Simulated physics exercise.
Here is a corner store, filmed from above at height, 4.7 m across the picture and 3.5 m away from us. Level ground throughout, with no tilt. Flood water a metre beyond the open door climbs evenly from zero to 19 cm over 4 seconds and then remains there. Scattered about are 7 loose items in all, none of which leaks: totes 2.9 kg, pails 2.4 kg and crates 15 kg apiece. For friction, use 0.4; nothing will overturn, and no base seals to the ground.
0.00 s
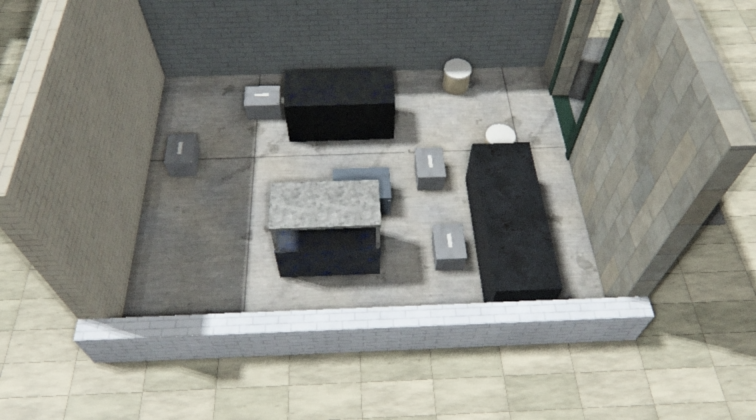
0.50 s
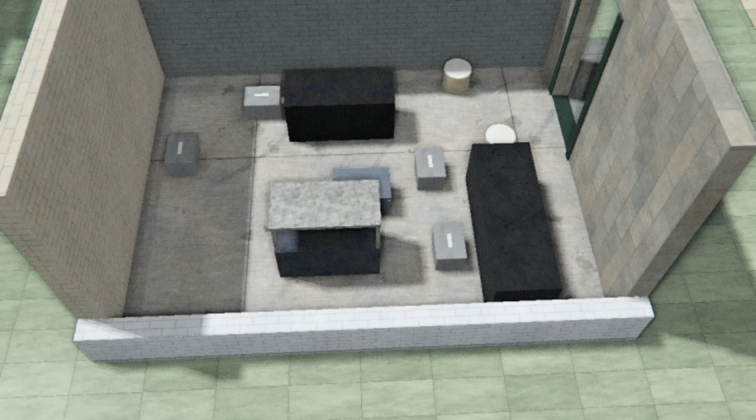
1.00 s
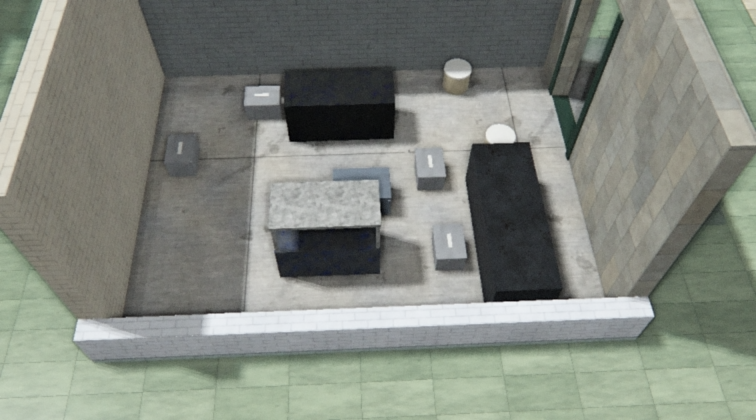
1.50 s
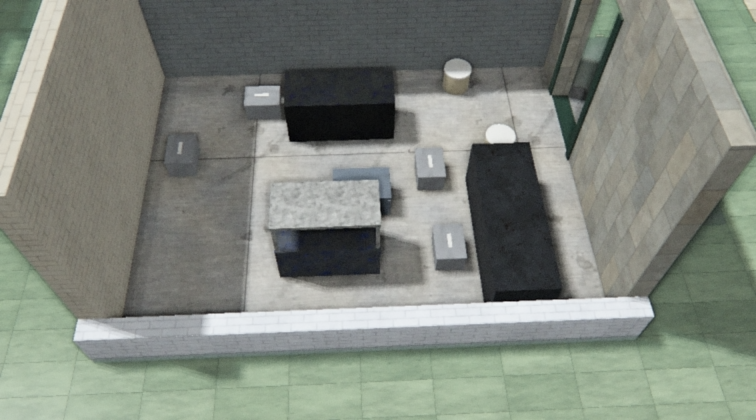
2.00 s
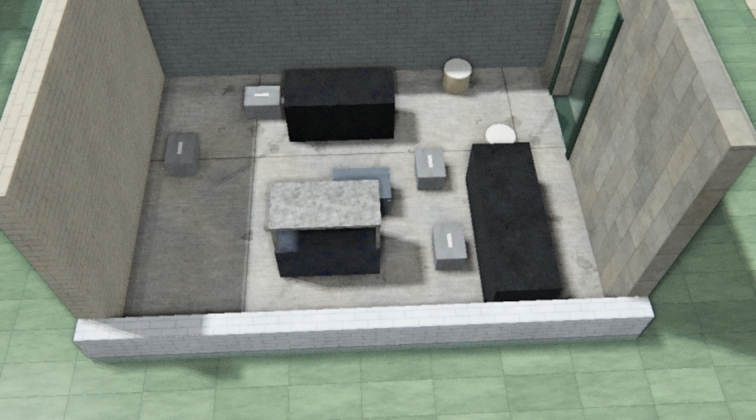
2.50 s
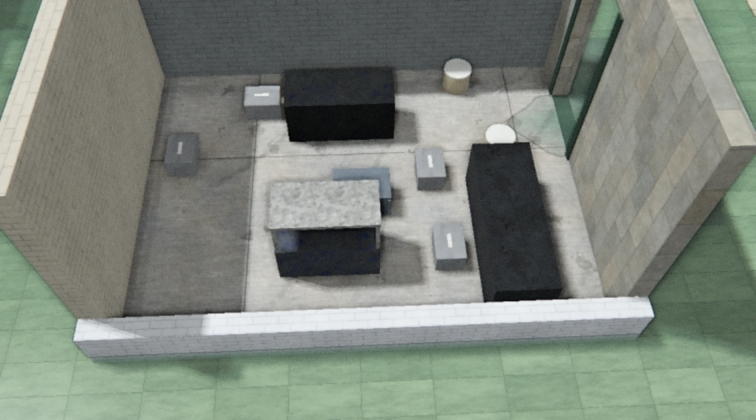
Walled corner store seen from above standing still as the ground outside turns green and a thin wet patch appears by the doorway.
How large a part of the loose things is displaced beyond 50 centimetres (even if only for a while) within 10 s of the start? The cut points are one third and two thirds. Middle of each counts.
It falls at two thirds or higher.
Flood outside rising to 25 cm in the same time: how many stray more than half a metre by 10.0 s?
Then the count would be 6.
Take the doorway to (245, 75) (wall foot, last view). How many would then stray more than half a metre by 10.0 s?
So the tally would be 3.
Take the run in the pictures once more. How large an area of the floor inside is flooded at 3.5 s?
The covered patch comes to about 2.0 m2.
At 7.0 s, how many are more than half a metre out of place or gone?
At that moment it comes to 4.
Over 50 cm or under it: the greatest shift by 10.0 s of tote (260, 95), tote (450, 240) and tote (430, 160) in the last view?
In that order: More, under, over.
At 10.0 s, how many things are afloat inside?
The number is 6.
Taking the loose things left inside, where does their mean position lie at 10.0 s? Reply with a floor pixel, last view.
Around (285, 236).
After 3.5 s 0 of 7 are over 50 cm from their spots; 0 afloat.
After 4.5 s 1 of 7 are over 50 cm from their spots; 1 afloat.
After 7.0 s 4 of 7 are over 50 cm from their spots; 0 afloat.
After 10.0 s 5 of 7 are over 50 cm from their spots, and 5 have been at some point; 6 afloat.
